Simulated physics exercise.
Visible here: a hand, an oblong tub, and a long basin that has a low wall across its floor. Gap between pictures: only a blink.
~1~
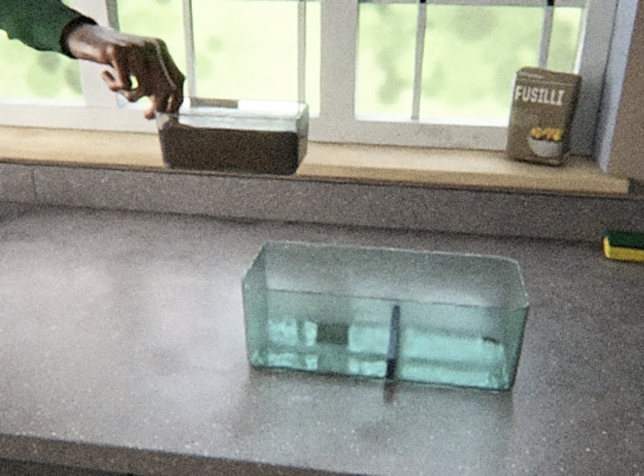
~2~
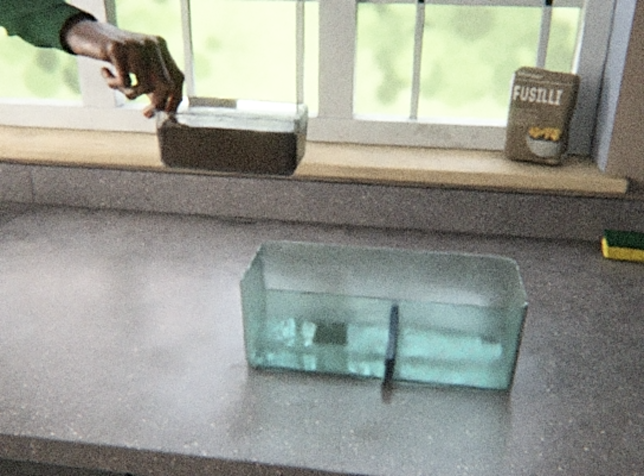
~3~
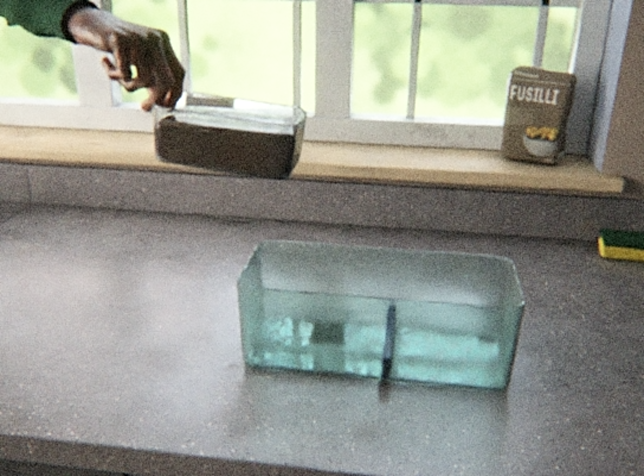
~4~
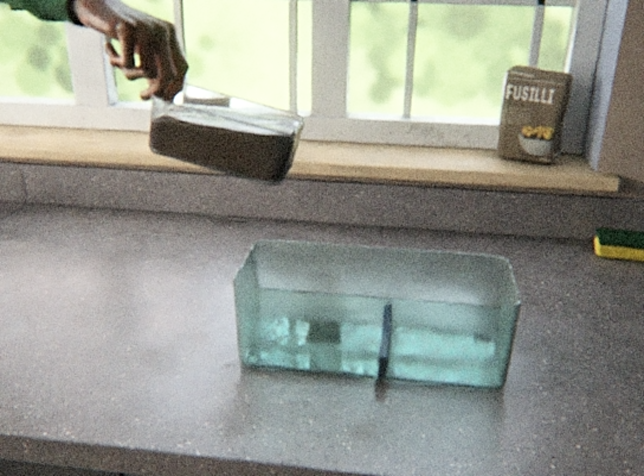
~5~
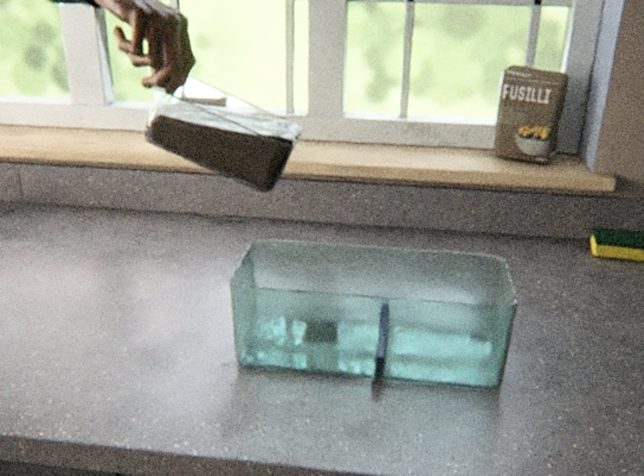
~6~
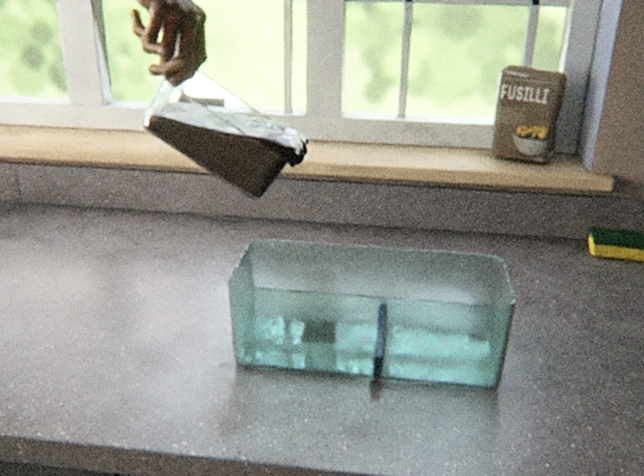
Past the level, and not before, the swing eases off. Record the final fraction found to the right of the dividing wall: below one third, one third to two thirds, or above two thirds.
Short of a third.
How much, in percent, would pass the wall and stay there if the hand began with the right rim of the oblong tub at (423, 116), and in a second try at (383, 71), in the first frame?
Roughly 65 % the first time and roughly 60 % the second.
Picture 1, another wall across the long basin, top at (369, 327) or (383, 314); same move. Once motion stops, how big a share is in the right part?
Note: Roughly 35 % in case one, 5 % in case two.
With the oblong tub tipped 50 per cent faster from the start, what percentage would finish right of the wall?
I'd estimate about 30 percent ends up there.
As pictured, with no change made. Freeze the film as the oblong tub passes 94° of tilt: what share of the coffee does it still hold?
10 %.
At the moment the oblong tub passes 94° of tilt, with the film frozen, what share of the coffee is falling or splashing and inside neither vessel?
Airborne share: Approx. 45 %.
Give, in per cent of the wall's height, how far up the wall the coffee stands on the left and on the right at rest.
On the left roughly 70, on the right roughly 20.
A moment on, the oblong tub is tipped on its side and 10 per cent is still to pour, 43 is left of the wall and 0 right of it.
Next, the oblong tub is tipped right over and 1 per cent is still to pour, 73 is left of the wall and 12 right of it.
Then the oblong tub is tipped right over and 0 per cent is still to pour, 75 is left of the wall and 16 right of it.
Later the oblong tub is tipped right over and 0 per cent is still to pour, 73 is left of the wall and 18 right of it.
Finally, 73 per cent lies left of the wall, 18 right of it and 9 outside.
